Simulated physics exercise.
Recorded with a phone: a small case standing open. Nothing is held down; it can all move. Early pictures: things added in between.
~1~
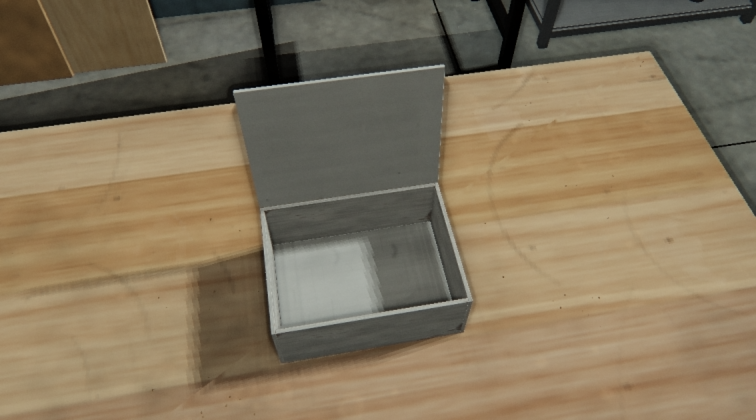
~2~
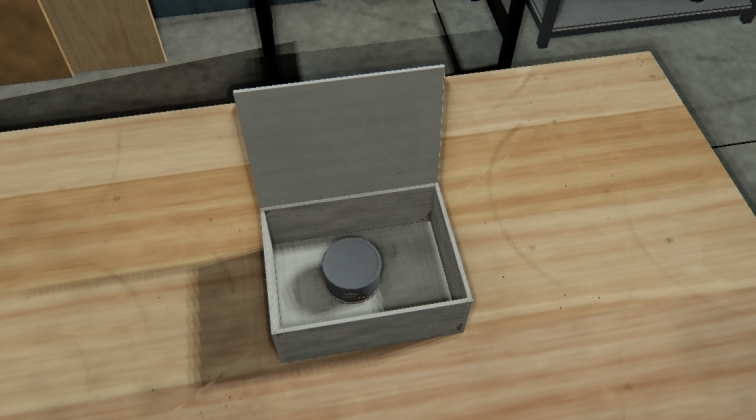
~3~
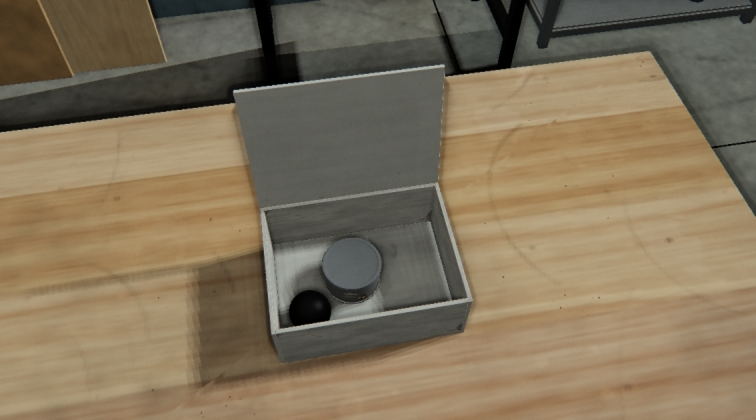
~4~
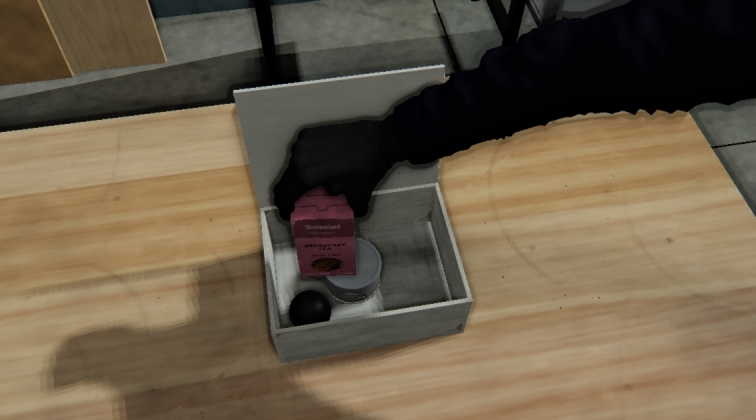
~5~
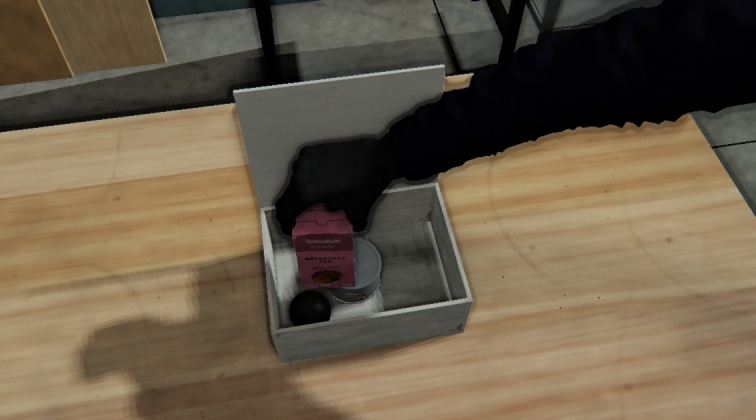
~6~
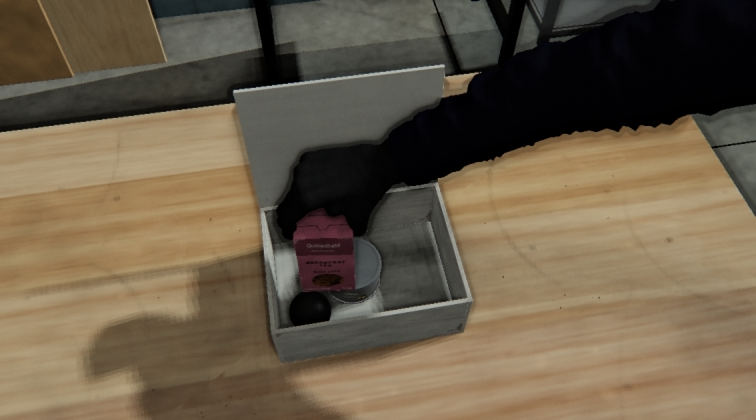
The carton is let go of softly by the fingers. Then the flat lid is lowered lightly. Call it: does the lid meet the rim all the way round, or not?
It does not meet the rim all the way round.
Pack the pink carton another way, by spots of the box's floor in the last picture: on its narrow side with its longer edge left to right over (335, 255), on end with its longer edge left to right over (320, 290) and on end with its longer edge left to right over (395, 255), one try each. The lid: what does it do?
Open; open; open.
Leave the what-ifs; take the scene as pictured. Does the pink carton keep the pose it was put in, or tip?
By the end it has leaned over.
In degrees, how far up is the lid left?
Some 25° above the rim.
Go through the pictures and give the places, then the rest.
The last thing is not in view yet, in the first frame.
The last thing is not in view yet; grey tub (352, 271), in the second frame.
The last thing is not in view yet; grey tub (352, 271), in the third frame.
Still above its spot; pink carton (326, 233); grey tub (352, 271), in the fourth frame.
Still above its spot; pink carton (326, 246); grey tub (352, 271), in the fifth frame.
In place under the hand; pink carton (326, 251); grey tub (352, 271), in the sixth frame.
Then, 0.60 s after the last picture, pink carton tipped 60° from how it was near (298, 286).
Then, 1.40 s after the last picture, lid 74° above the rim; pink carton tipped 60° from how it was near (298, 286).
Then, 1.70 s after the last picture, lid 41° above the rim; pink carton tipped 60° from how it was near (298, 286).
At rest, lid 26° above the rim; tipped over in the box, pink carton; the other 2 in place. Seen from the same camera at the end, pink carton near (298, 286).
